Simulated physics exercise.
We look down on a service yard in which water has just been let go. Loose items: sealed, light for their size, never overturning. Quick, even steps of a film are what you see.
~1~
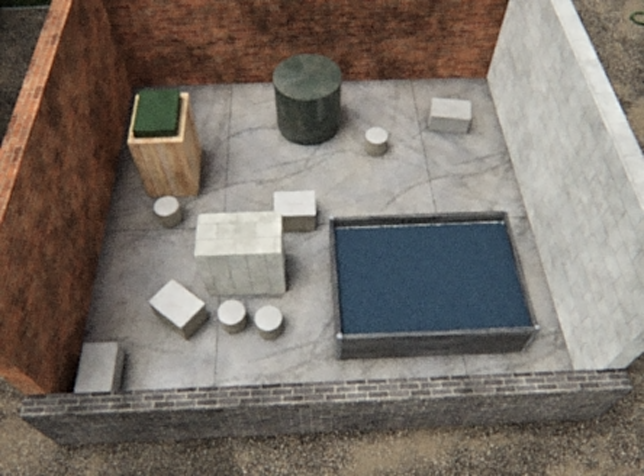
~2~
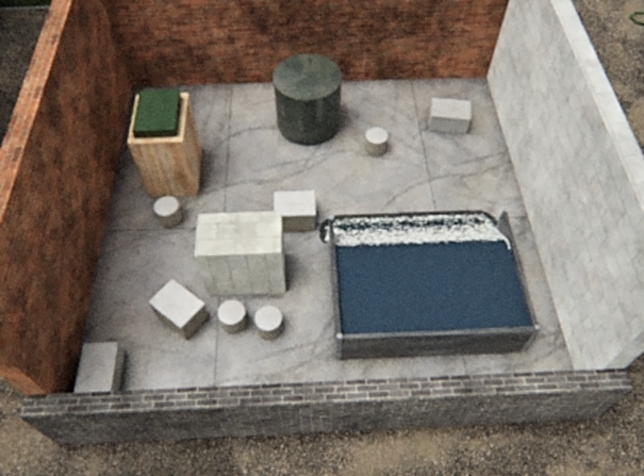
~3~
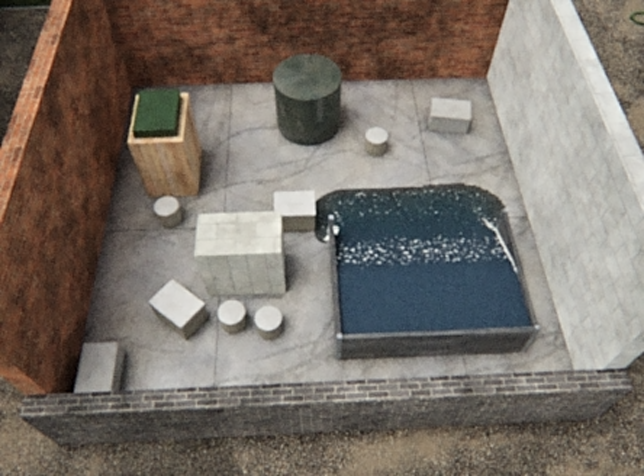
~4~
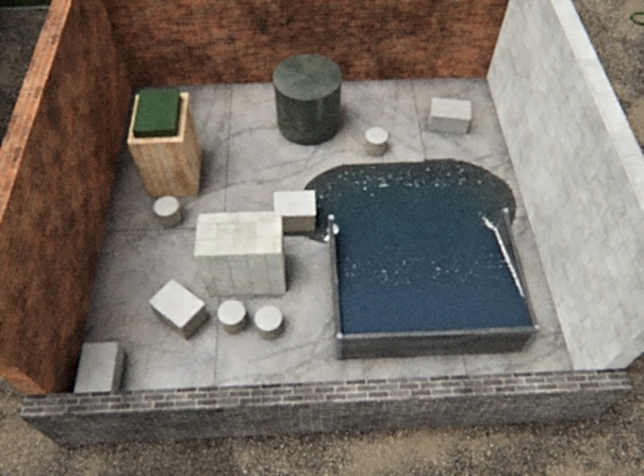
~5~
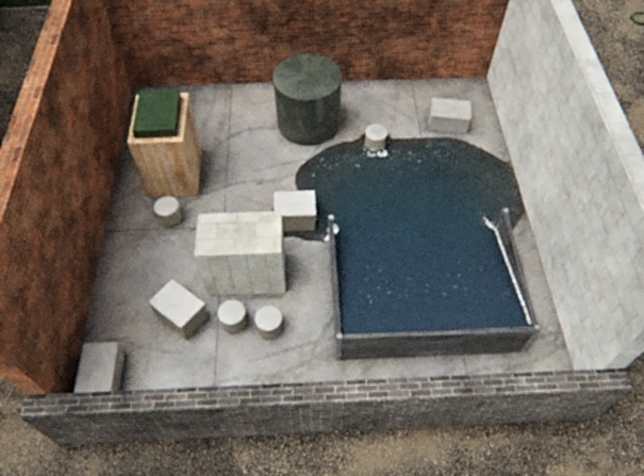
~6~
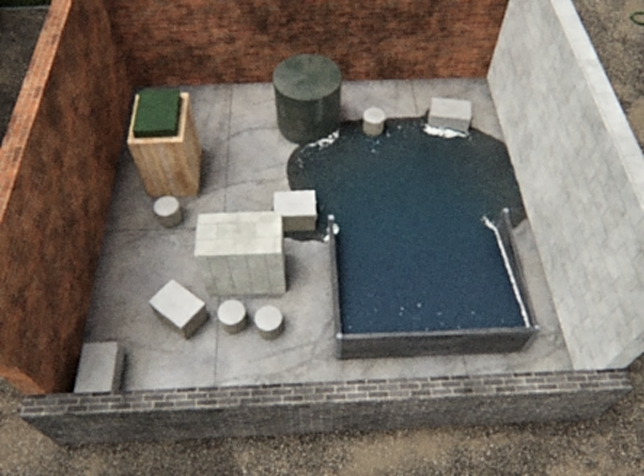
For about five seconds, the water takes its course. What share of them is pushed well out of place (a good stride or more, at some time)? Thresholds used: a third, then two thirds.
My call: Not even a third.
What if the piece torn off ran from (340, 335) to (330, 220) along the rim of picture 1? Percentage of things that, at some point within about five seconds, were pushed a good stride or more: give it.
Some 80 per cent.
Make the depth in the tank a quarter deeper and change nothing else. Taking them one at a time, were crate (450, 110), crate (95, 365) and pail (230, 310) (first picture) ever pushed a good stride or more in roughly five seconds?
In the order you named them: Went past the threshold, stayed within the threshold, stayed within the threshold.
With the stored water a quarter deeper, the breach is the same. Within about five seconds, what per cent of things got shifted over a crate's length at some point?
That comes to 40 % of the lot.
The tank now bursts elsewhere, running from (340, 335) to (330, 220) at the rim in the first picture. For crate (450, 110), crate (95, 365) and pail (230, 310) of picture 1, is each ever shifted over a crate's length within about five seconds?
Object by object: Short of it, covered the distance, covered the distance.
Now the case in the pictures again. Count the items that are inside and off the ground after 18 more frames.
Exactly 2 of them.
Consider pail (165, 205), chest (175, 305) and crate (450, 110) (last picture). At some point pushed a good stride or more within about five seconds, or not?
Taking them as listed, the first remained nearby, the next remained nearby, and the last cleared the mark.
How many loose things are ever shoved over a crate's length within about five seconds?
So, 2 of them.
A moment on, 1 of 8 are well off their spots; 0 afloat.
Next, 2 of 8 are well off their spots; 2 afloat.
Later, 1 of 8 are well off their spots; 2 afloat.
In the end, 2 of 8 are well off their spots, and 2 have been at some point; 2 afloat.
